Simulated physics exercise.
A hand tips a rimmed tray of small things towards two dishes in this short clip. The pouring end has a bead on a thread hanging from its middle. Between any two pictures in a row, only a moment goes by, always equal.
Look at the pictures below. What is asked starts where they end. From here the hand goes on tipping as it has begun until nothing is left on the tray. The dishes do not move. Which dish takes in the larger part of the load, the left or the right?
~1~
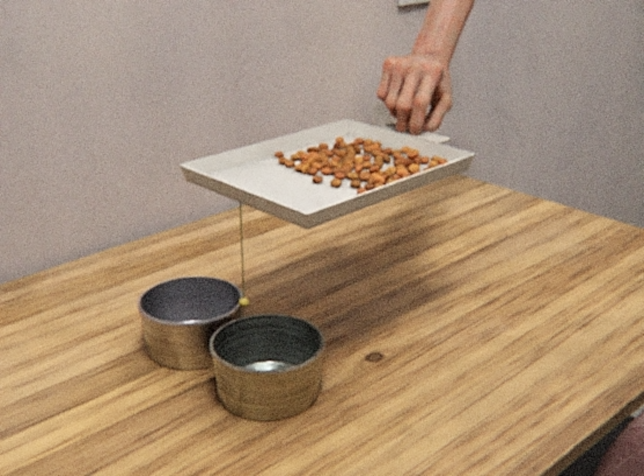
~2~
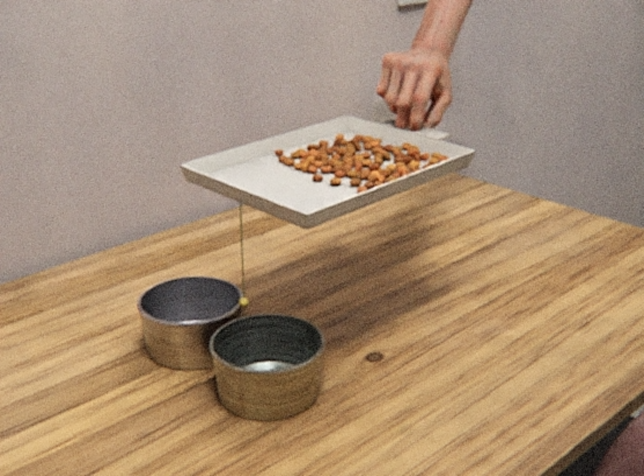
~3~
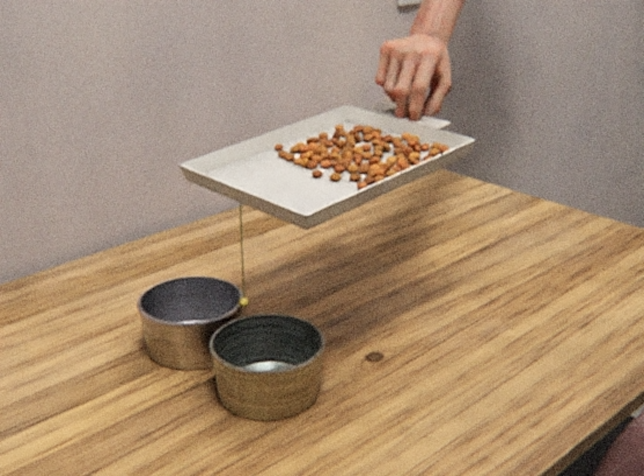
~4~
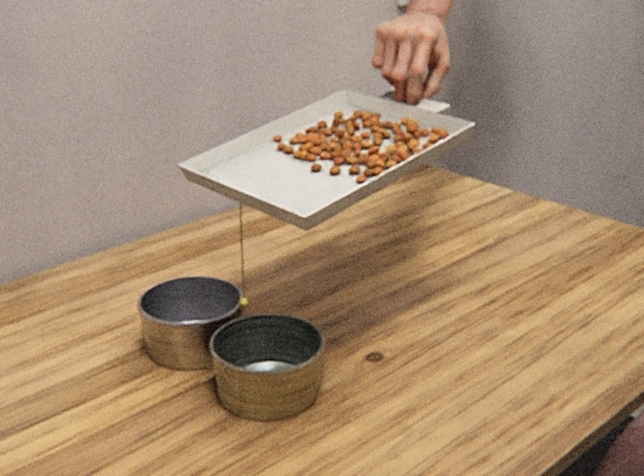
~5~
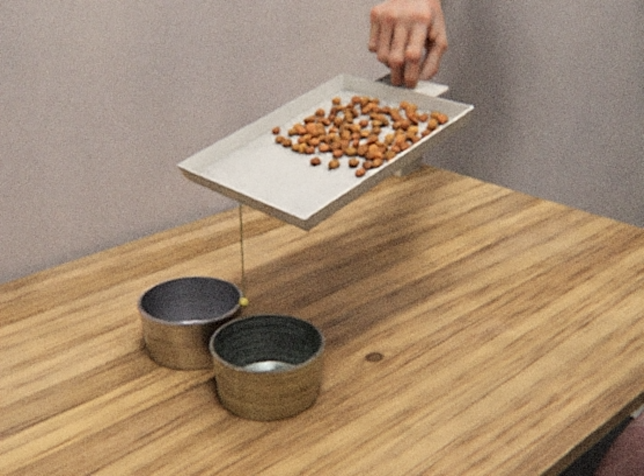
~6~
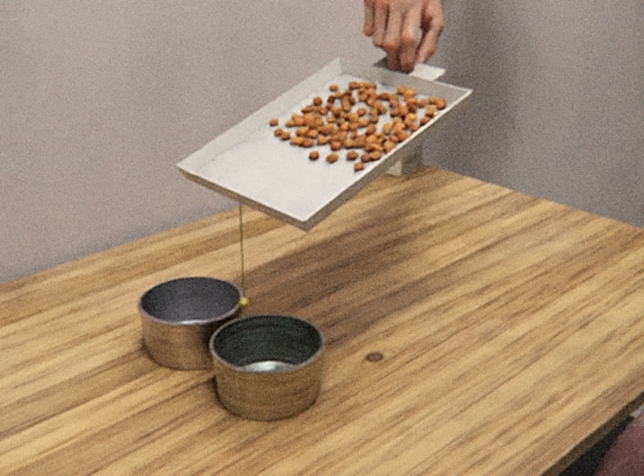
The right-side dish.
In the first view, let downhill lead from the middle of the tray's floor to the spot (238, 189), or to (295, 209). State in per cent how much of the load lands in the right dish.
Case one near 0 %; case two near 70 %.
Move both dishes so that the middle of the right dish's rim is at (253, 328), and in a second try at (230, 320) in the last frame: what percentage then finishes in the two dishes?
First some 50, then 40 per cent.
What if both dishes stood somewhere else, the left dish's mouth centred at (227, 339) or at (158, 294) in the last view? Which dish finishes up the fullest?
First try: The leftmost dish; second try: The rightmost dish.
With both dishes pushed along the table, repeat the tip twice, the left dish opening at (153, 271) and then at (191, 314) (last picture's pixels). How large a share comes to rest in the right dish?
30 %, 50 %.
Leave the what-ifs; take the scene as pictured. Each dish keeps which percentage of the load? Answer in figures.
Left dish: 20; right dish: 50 percent.
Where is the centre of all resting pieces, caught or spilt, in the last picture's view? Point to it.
Centre at rest: Close to (242, 386).
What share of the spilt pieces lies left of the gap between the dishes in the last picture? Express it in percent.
I'd put it at around 90 per cent.
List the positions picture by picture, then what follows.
Corners of the pouring end at (186, 165) and (307, 211), level; middle of the load at (359, 161), bits of cat kibble; left dish at (150, 336); right dish at (225, 383); bead on its thread at (244, 302), in the first frame.
Corners of the pouring end at (186, 164) and (307, 211), level; middle of the load at (359, 159), in the second frame.
Corners of the pouring end at (185, 164) and (306, 212), tipped barely, level across its low end; middle of the load at (359, 151), in the third frame.
Corners of the pouring end at (184, 164) and (305, 213), tipped a little, level across its low end; middle of the load at (358, 140), in the fourth frame.
Corners of the pouring end at (183, 164) and (304, 215), tipped a little, level across its low end; middle of the load at (356, 130), in the fifth frame.
Corners of the pouring end at (182, 164) and (304, 216), tipped clearly, level across its low end; middle of the load at (354, 119); left dish at (150, 336); right dish at (225, 383), in the sixth frame.
Soon, tray tipped steeply; most on the tray; about a quarter in the air.
A while on, tray tipped past a quarter turn; about a third on the tray; about a quarter in the right dish; a small part in the left dish; about a quarter outside both; a small part in the air.
Towards the end, tray tipped past a quarter turn; about half in the right dish; a small part in the left dish; about a quarter outside both.
Finally, tray tipped past a quarter turn; about half in the right dish; a small part in the left dish; about a quarter outside both.
